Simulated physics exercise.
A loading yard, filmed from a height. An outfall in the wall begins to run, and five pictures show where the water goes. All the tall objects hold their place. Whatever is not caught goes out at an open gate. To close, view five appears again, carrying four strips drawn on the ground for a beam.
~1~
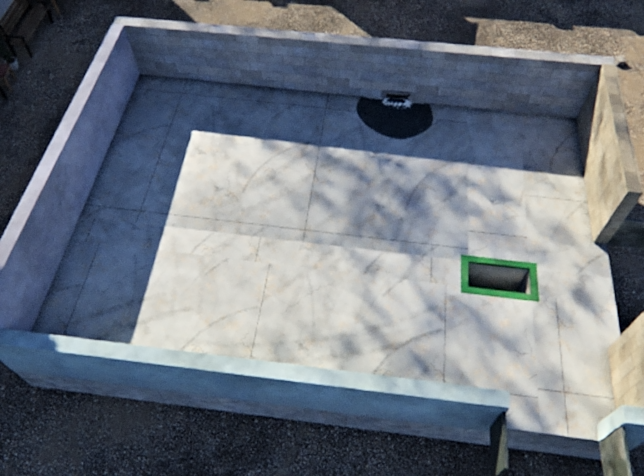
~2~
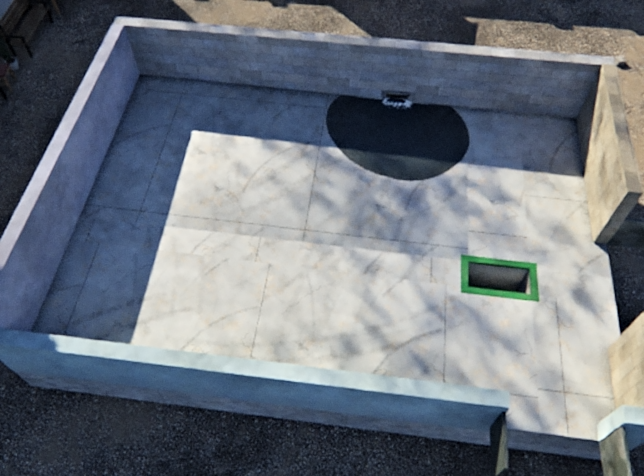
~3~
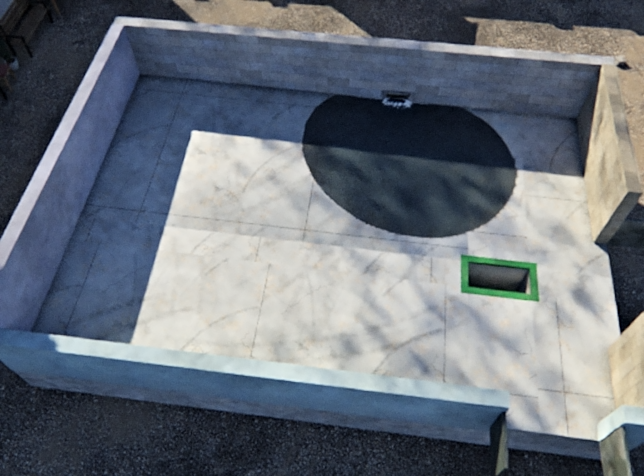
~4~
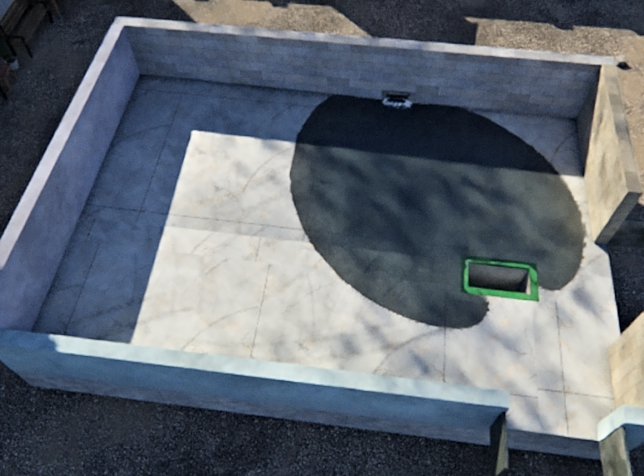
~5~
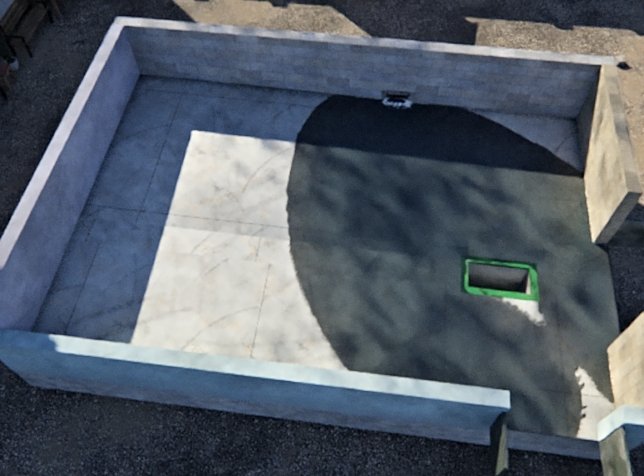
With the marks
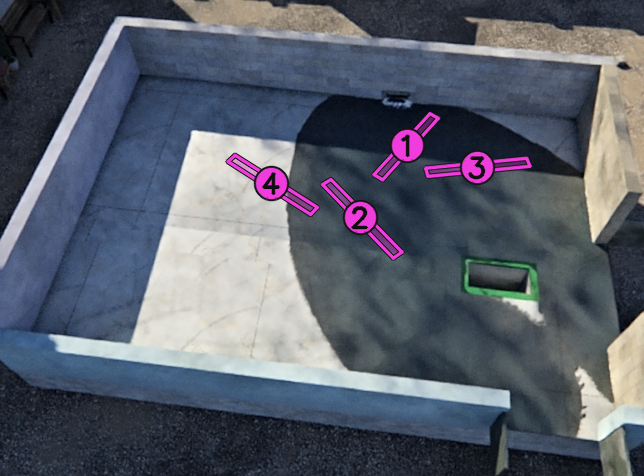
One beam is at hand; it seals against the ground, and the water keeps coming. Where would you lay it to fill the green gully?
2 is best.
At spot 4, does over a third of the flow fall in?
No, it does not.
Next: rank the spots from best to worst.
2, 4, 3, 1.
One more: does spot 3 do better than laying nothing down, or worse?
It is worse.
On the marked copy, 1 from (378, 177) to (434, 115); 2 from (326, 182) to (397, 255); 3 from (426, 172) to (528, 162); 4 from (231, 158) to (314, 210).
For spot 1, about 3 % of the stream runs into the green gully, about 97 % out by the gates.
For spot 2, about 39 % of the stream runs into the green gully, about 61 % out by the gates.
For spot 3, about 17 % of the stream runs into the green gully, about 83 % out by the gates.
For spot 4, about 27 % of the stream runs into the green gully, about 73 % out by the gates.
